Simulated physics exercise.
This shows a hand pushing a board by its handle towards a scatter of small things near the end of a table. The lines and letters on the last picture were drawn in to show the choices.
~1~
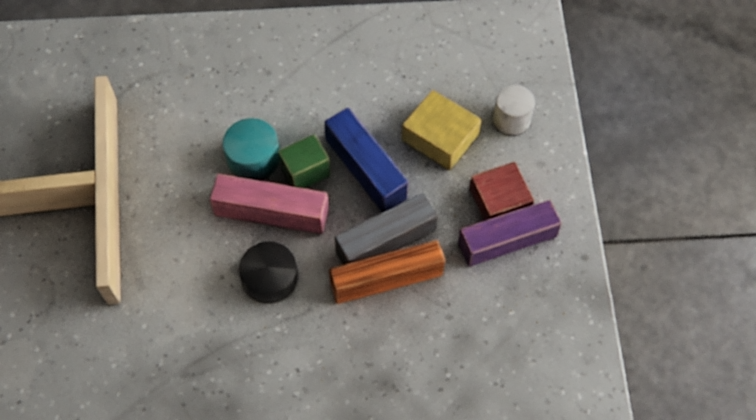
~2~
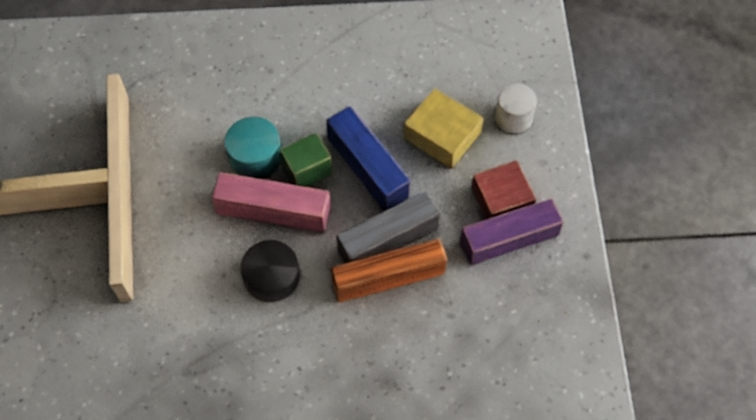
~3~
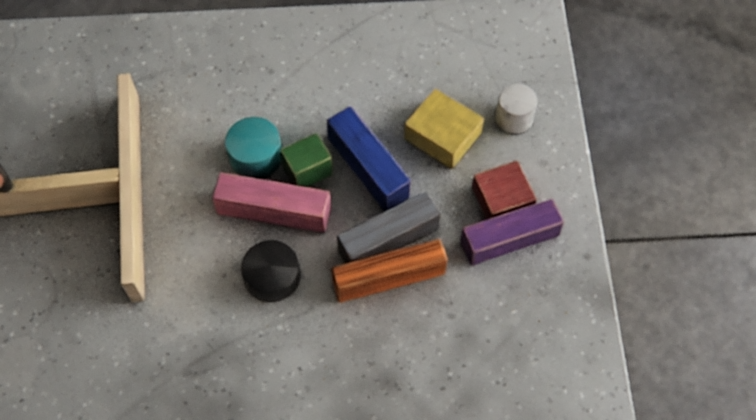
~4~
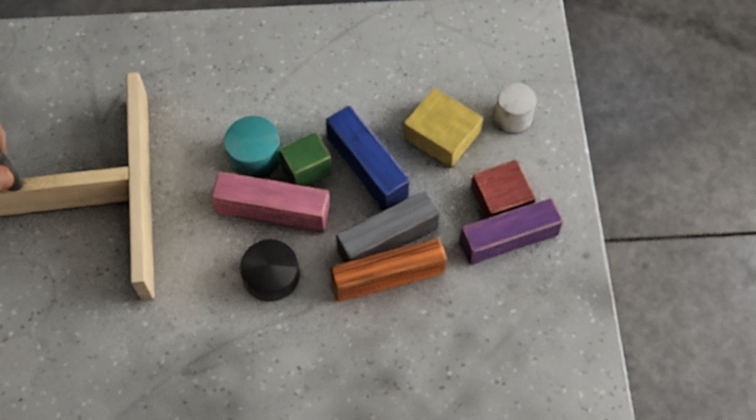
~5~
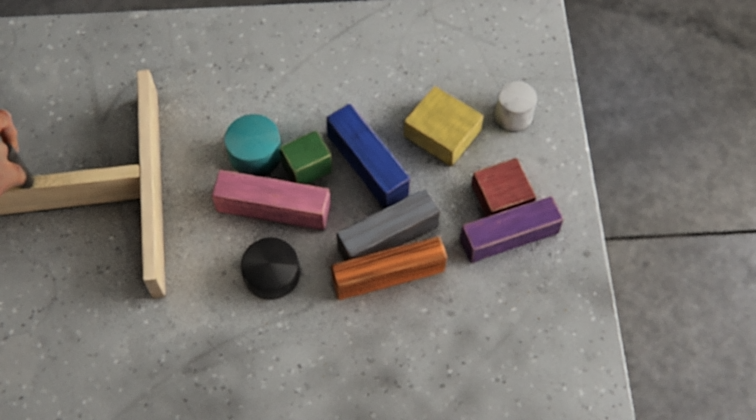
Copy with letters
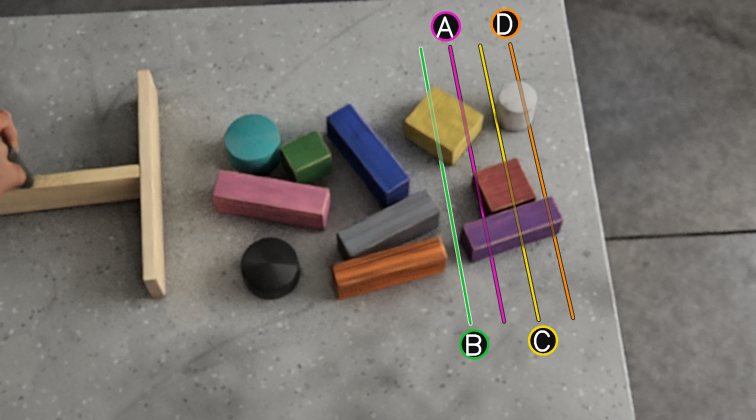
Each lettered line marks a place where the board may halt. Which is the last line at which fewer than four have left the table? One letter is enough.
It should halt at A.
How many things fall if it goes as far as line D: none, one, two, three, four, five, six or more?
In all, six or more.
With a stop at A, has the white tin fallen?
By then, yes.
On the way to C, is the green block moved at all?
Yes.
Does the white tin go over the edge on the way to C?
By then, yes.
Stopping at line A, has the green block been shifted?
By then, yes.
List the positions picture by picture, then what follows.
Blue stick (366, 160); red block (502, 195); yellow block (441, 129), in the first frame.
Board (114, 173); turquoise tin (253, 148), in the second frame.
Board (125, 173); black tin (272, 272), in the third frame.
Board (135, 172); purple bar (511, 231), in the fourth frame.
Board (146, 169); green block (307, 160); grey stick (389, 230); blue stick (367, 156), in the fifth frame.
On the copy, A at (475, 175); B at (444, 176); C at (507, 173); D at (539, 171).
On A. First, board (264, 163); black tin (310, 264); turquoise tin (296, 131).
Then, board (382, 157); white tin (533, 108); red block (533, 167).
Finally, board (473, 153); white tin over the edge; red block over the edge; two fallen.
By contrast, B is within the limit but short; C drops four; D drops seven.
